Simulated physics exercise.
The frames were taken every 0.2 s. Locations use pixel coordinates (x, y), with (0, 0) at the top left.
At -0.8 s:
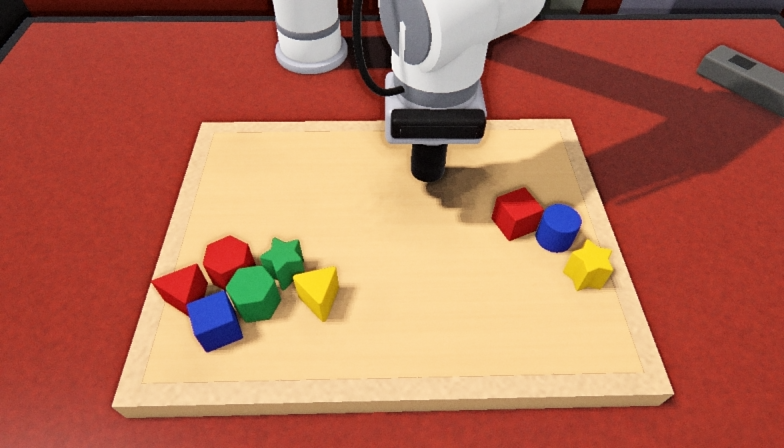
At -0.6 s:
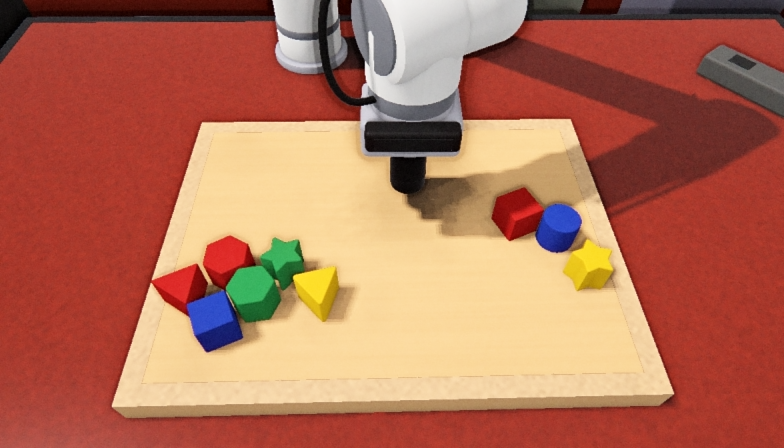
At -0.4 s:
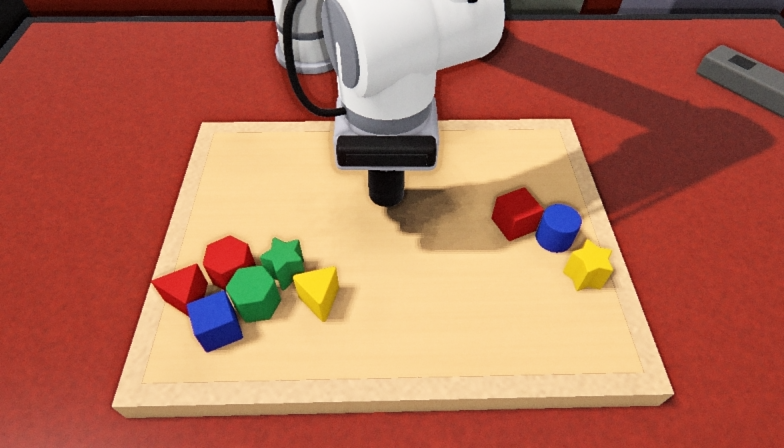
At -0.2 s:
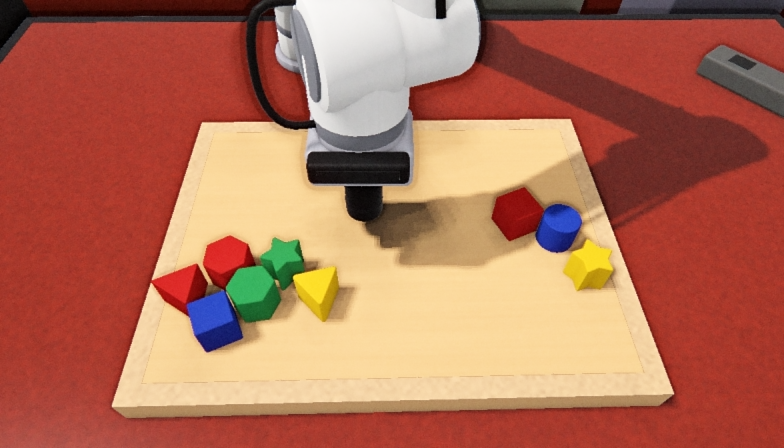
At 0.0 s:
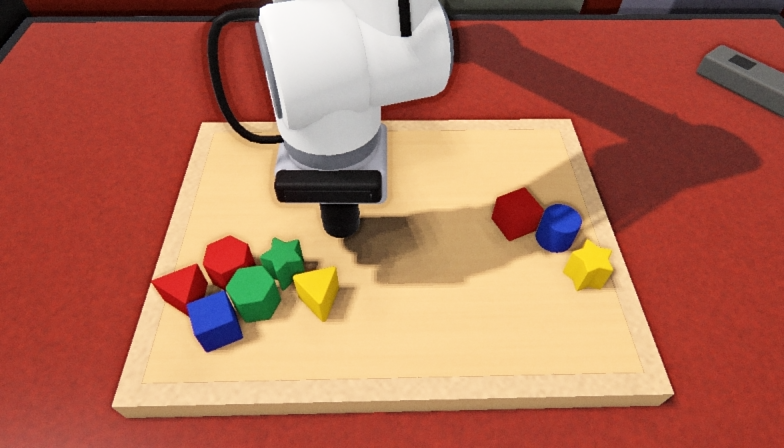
A robot arm moves its black tip left and downward across a board of still blocks.
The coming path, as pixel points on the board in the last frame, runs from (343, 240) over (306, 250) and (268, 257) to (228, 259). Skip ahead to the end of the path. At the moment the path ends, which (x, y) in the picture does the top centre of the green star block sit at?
My best guess is (237, 266).
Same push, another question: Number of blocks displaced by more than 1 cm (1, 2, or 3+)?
3 or more blocks.
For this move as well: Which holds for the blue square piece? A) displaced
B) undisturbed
My answer is option A.
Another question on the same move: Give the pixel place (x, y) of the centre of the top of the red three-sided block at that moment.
The centre of its top will be at (157, 290).
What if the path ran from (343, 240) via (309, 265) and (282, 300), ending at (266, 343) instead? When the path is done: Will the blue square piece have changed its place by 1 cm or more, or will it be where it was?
By the time the path is finished, it has moved at least a centimetre.
What follows on the original path. One third of the way, bar (302, 235); green star block (273, 257).
Two thirds of the way, bar (262, 241); red three-sided block (170, 282), turned 30° anticlockwise; blue square piece (194, 328), turned 15° anticlockwise; red hexagon (203, 258), turned 25° clockwise; green hexagon (234, 303); green star block (244, 267), turned 50° anticlockwise.
At the end, bar (221, 243); red three-sided block (157, 290), turned 45° anticlockwise; blue square piece (194, 328), turned 10° anticlockwise; red hexagon (185, 263), turned 20° clockwise; green hexagon (235, 305); green star block (237, 266), turned 95° anticlockwise.
